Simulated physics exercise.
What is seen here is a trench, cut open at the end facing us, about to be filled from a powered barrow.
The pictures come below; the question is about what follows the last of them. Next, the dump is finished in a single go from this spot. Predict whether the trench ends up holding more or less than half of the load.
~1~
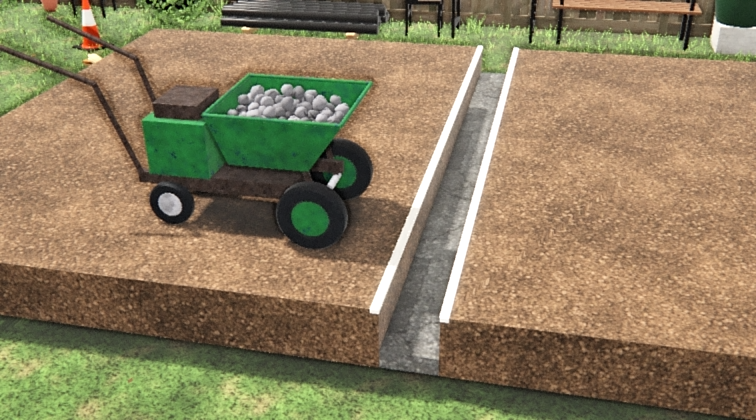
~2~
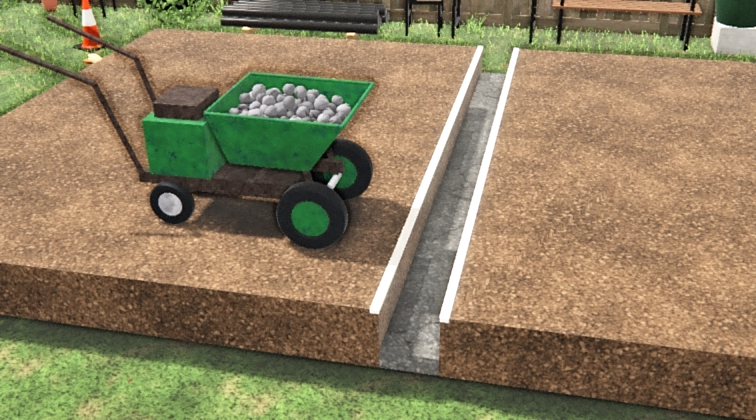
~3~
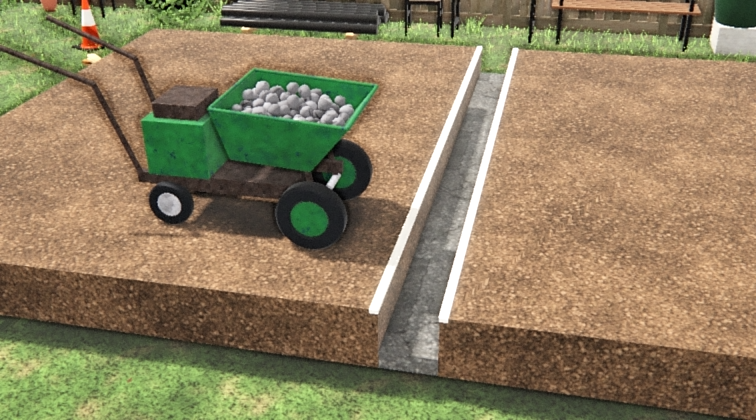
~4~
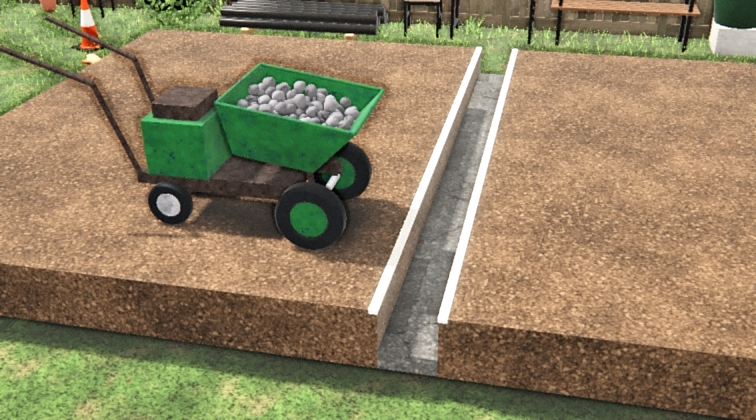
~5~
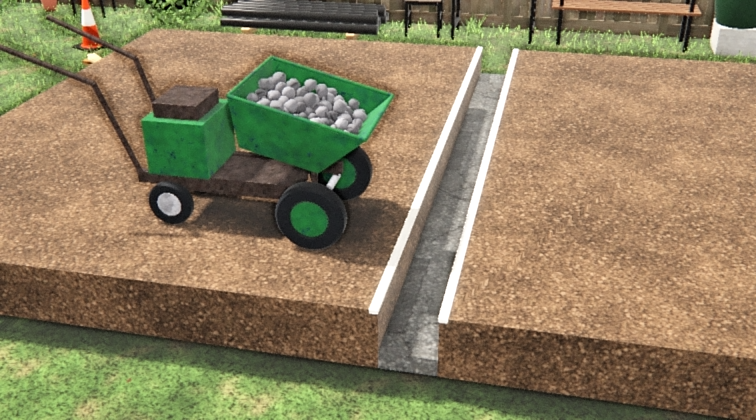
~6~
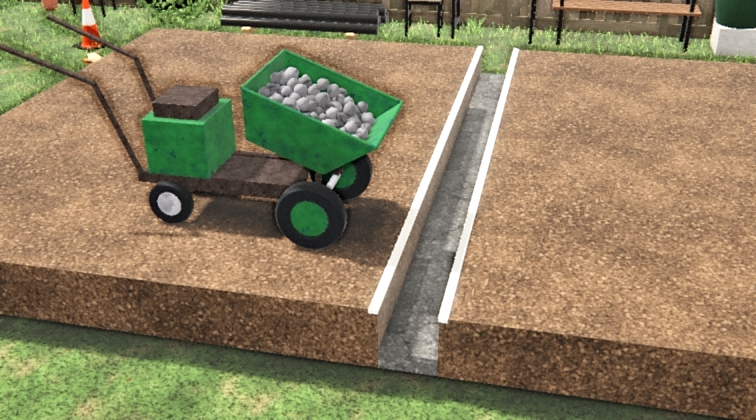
The trench takes in the main portion of the load.
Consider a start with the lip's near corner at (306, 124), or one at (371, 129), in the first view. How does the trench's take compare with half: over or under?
Result A - a majority; result B - a minority.
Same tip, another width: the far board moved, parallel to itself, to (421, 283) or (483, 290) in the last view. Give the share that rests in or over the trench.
10 %, 100 %.
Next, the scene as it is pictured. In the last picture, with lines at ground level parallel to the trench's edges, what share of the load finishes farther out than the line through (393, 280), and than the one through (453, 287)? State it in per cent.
Around 100 per cent for the first, and 10 per cent for the second.
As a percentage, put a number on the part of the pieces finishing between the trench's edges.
I'd estimate close to 85 per cent.
Shortly afterwards, skip tipped steeply; the whole lot in the skip.
Next, skip tipped right over; the bulk in the skip; a little in or heaped over the trench; a little beyond it; only a few falling.
Some moments later, skip tipped right over; near a quarter in the skip; near two thirds in or heaped over the trench; a little beyond it.
In the end, skip tipped right over; the bulk in or heaped over the trench; a little beyond it.
